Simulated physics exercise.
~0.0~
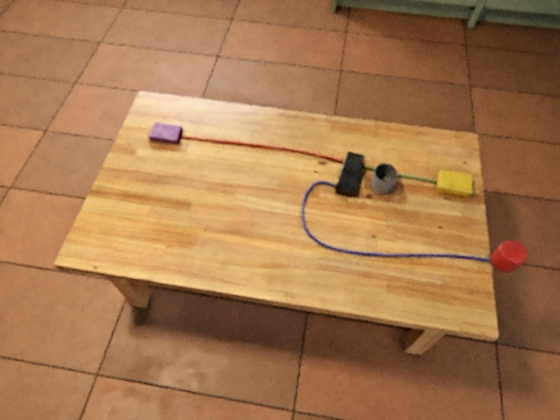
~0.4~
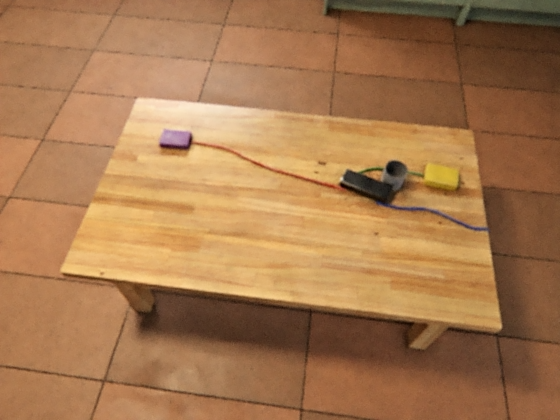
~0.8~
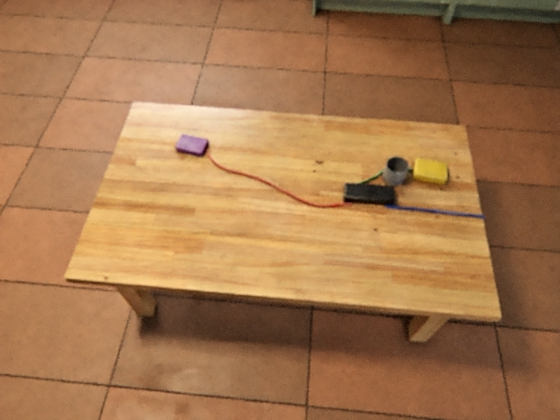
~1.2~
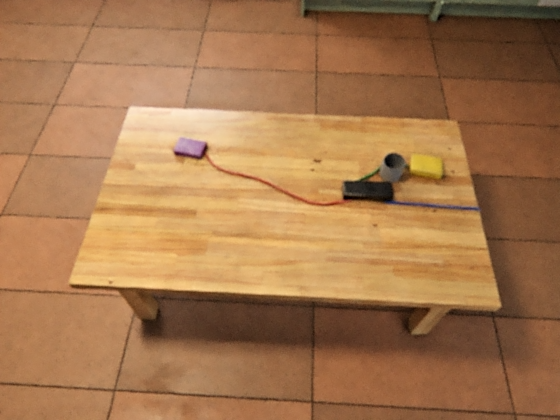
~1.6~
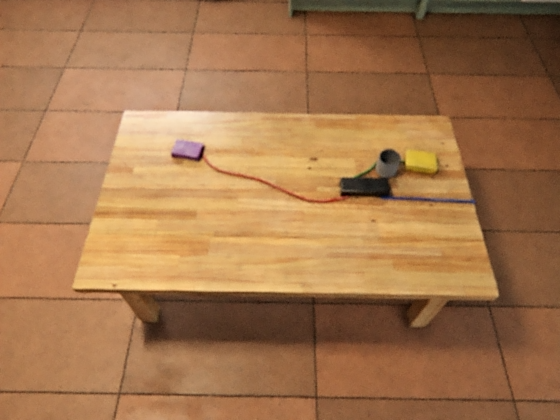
At first, a black power strip lies on a wooden table with cables running to a purple charger on the left, a yellow reader on the right and a red speaker just past the right edge, while a grey cup stands beside the strip. The speaker drops out of view, and its curved blue cable pulls straight over the edge. The strip swings around and slides toward the viewer, the charger shifts right, and the reader moves left toward the cup. Then everything settles, with the blue cable still stretched from the strip over the side and the cup upright.
